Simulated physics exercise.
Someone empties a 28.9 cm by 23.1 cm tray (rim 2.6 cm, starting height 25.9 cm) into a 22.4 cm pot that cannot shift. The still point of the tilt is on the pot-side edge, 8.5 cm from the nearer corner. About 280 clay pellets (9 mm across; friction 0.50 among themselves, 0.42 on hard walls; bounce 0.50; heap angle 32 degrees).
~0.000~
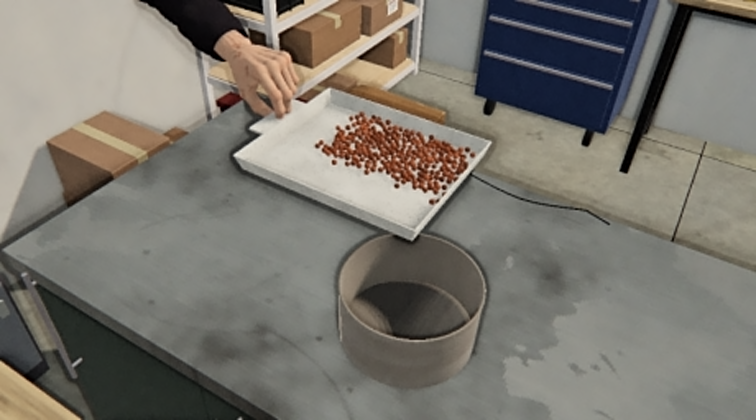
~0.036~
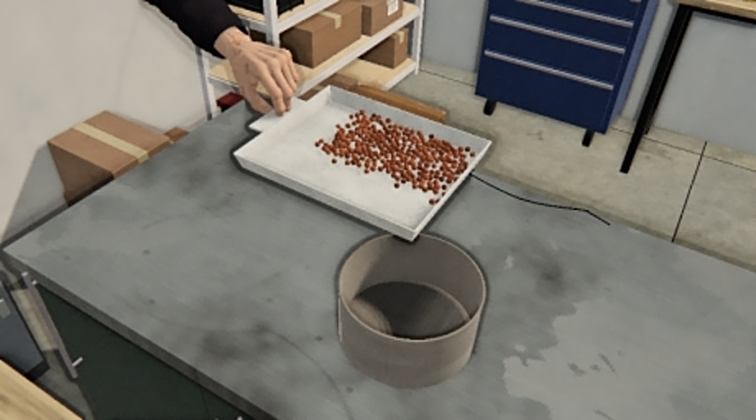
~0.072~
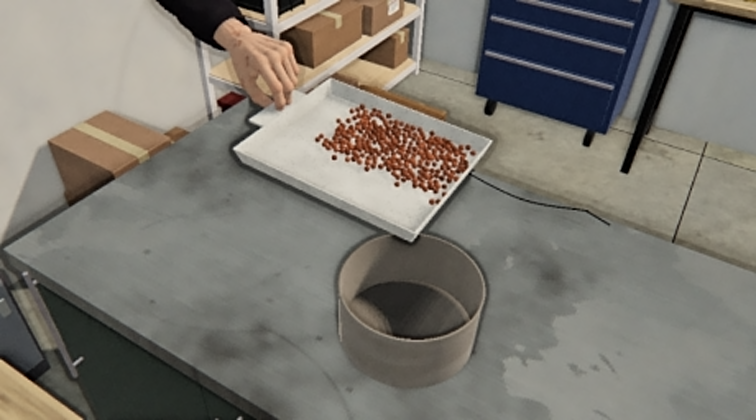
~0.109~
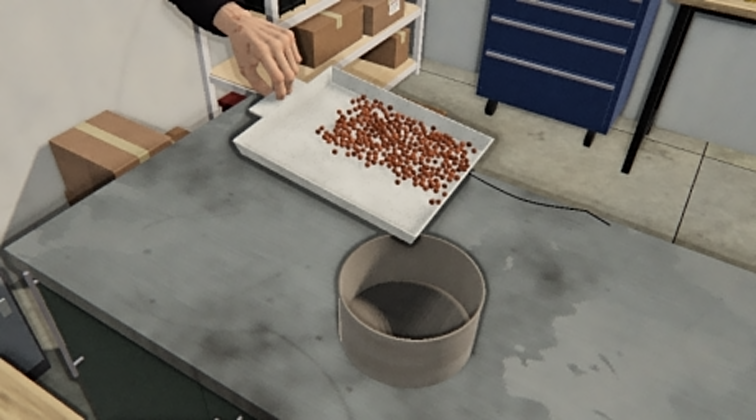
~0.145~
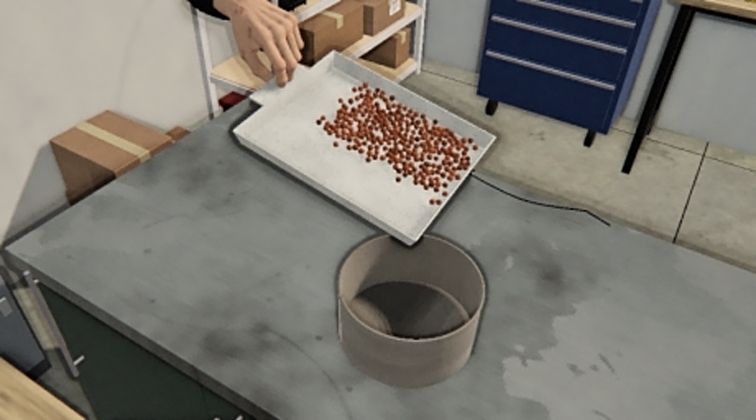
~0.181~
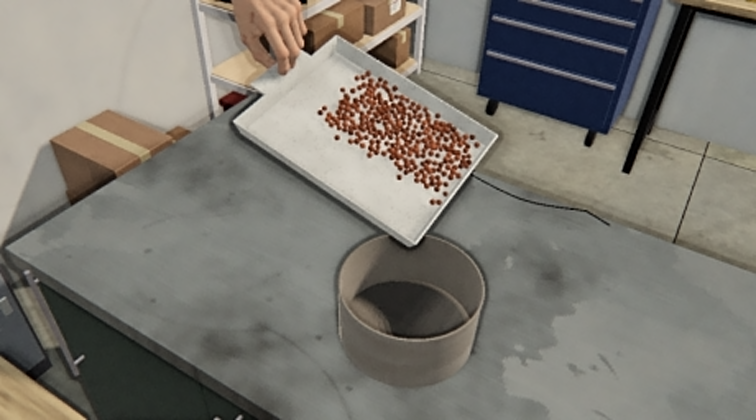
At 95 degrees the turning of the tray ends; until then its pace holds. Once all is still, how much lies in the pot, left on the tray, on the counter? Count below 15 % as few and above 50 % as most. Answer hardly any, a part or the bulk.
In the pot: The bulk; left on the tray: Hardly any; on the counter: A part.
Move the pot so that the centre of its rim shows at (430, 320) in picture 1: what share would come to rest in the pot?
Some 95 per cent.
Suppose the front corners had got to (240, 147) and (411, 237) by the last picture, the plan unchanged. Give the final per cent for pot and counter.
Pot 90, counter 10.
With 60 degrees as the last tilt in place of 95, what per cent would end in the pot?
In that case some 15 per cent.
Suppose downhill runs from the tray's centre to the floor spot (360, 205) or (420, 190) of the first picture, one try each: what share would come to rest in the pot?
Some 80 and 40 per cent.
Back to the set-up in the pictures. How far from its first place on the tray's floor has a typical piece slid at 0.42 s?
Roughly 4 cm.
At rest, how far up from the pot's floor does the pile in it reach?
Roughly 2.5 cm.
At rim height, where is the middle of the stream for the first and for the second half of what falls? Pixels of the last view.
First near (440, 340), later near (430, 320).
After 0.42 s, tilt 57 degrees; the tray holds 100 %, the pot 0 %.
Then, at 0.59 s, tilt 83 degrees; the tray holds 90 %, the pot 0 %.
Then, at 0.87 s, tilt 95 degrees; the tray holds 5 %, the pot 55 %.
By 1.8 s all is still; pot 65 %, tray 0 %, counter 35 %.
